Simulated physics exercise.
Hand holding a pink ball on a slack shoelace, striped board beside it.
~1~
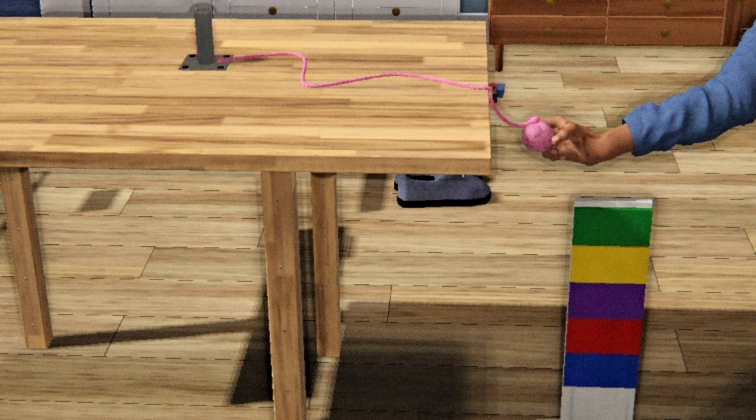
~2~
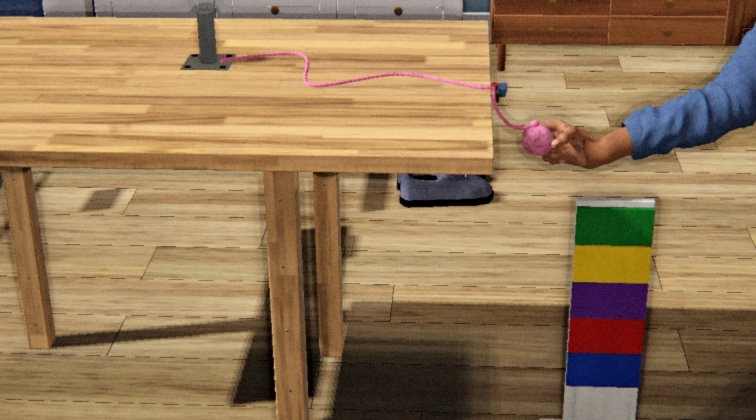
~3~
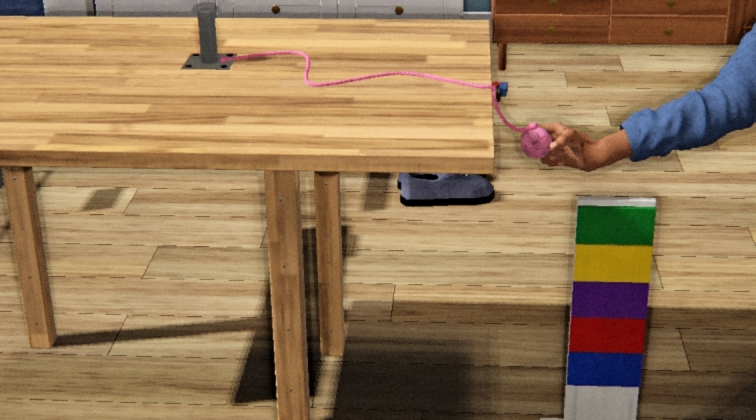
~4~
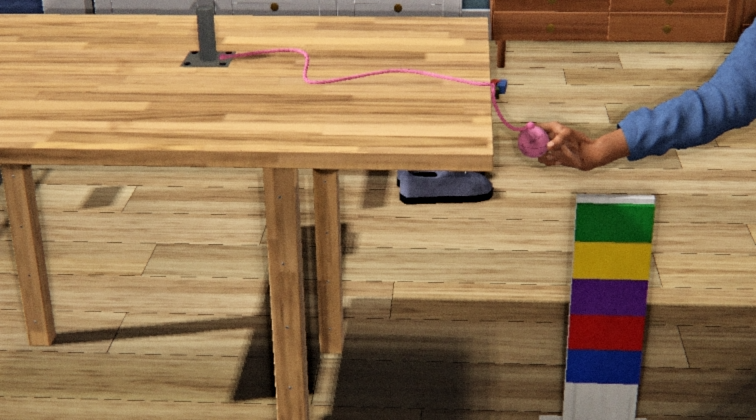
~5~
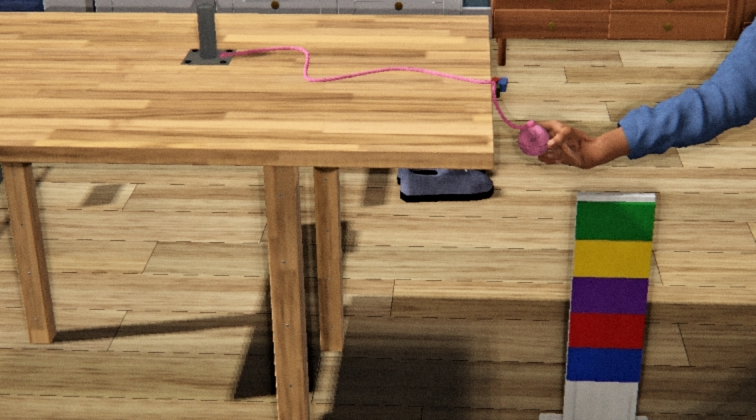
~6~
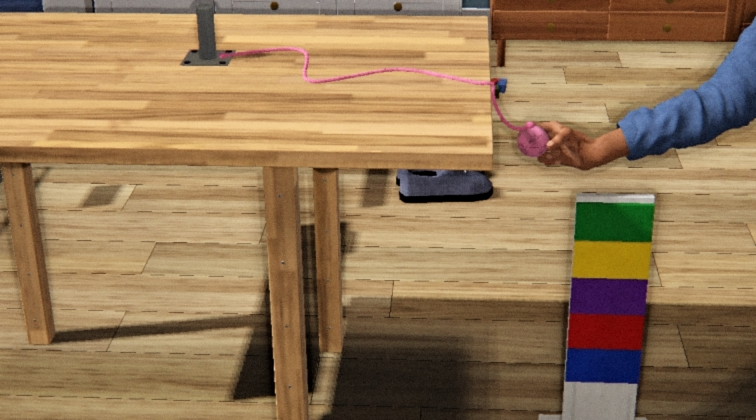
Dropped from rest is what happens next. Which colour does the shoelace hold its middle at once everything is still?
The shoelace holds its middle at yellow.
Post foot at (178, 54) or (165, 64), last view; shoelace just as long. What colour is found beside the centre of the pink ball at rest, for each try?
Taking the two spots in turn: Green, then green.
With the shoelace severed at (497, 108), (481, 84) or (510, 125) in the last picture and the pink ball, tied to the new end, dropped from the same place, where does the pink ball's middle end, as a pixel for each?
First (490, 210), then (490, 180), then (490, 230).
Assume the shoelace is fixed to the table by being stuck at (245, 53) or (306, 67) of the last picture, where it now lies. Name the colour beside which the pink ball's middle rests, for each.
In order: Yellow; green.
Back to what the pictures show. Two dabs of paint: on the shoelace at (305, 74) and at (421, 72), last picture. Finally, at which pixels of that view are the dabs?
I'd say about (373, 71) for one and about (492, 103) for the other.
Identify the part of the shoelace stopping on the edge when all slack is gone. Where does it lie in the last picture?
Around (408, 70).
A little later, ball near (482, 247); level with yellow.
Next, ball near (494, 250); level with yellow.
When it is over, ball near (489, 250); level with yellow. Its middle rests at the yellow band.
